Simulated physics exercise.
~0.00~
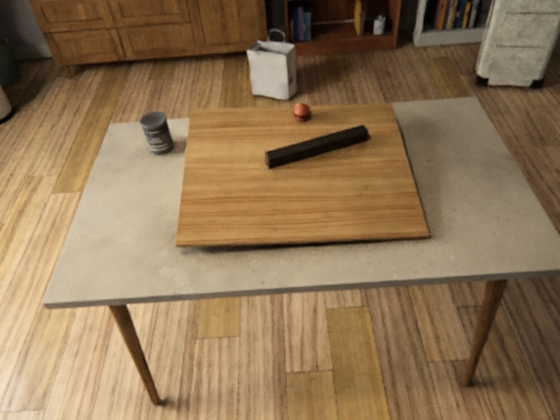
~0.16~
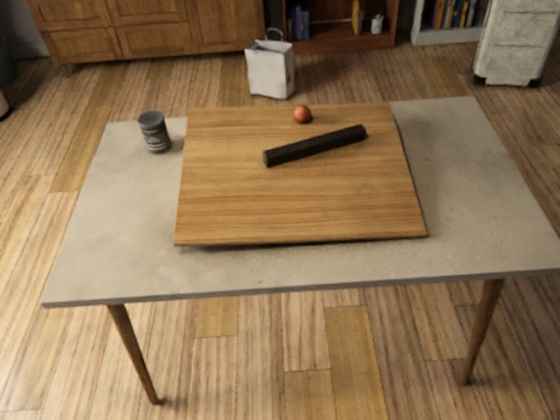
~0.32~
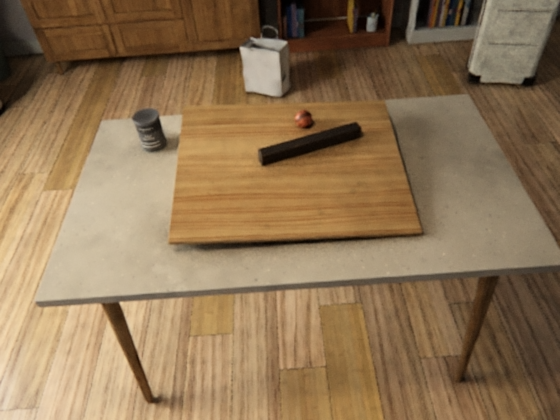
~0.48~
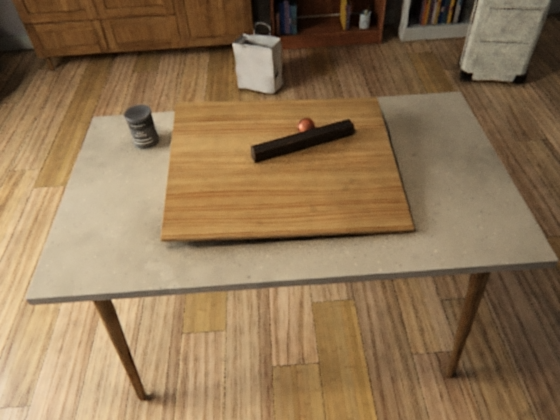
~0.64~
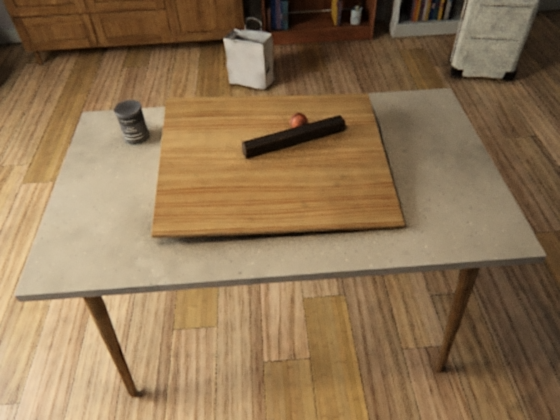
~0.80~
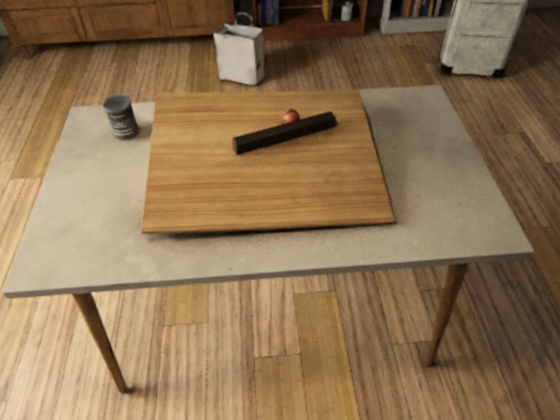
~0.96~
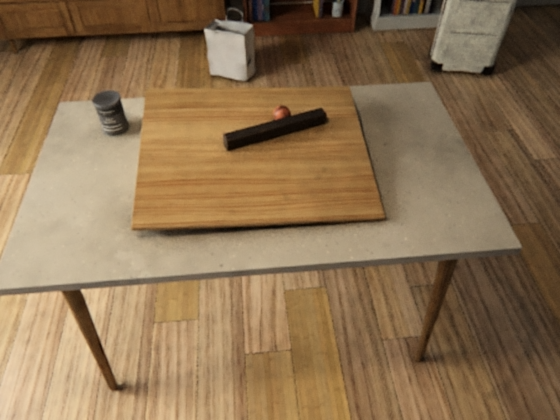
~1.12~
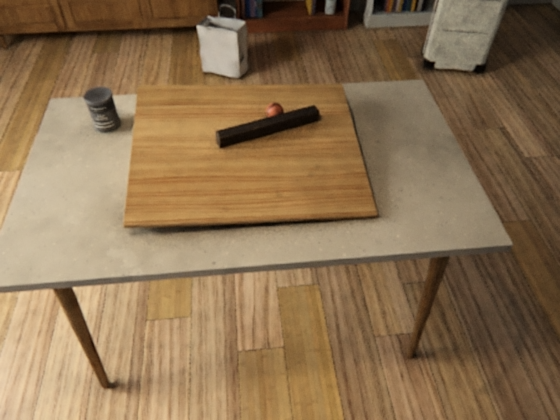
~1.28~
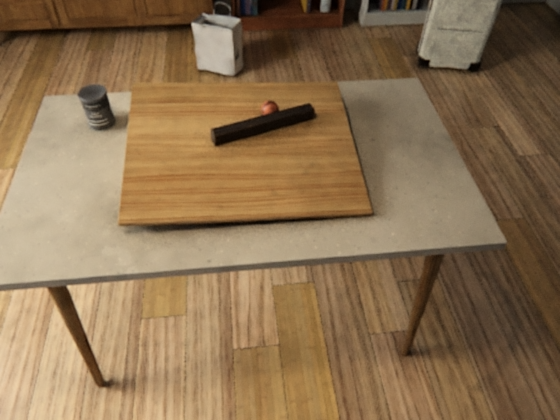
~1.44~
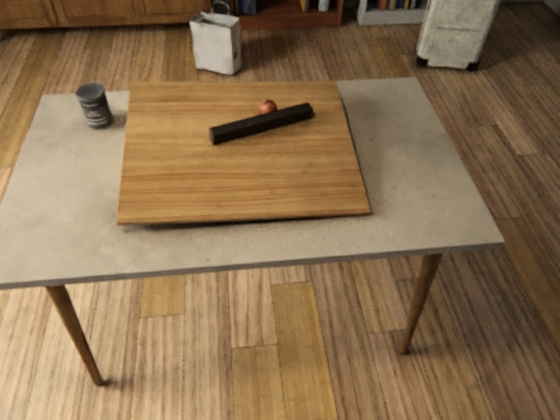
A room with a striped wooden floor is seen from above and in front of a grey-topped table on wooden legs, with cabinets, bookshelves, a white bag and a pale wheeled case behind. On the table lies a slightly tilted wooden board carrying a dark bar set at a slant, with a small orange ball just behind it, while a grey tin stands to the left. The ball first rolls a short way toward the bar and comes up against it. It then stays there, held behind the bar, as the view pans slightly right. At the end the ball still rests against the bar, and the board and tin have not moved.
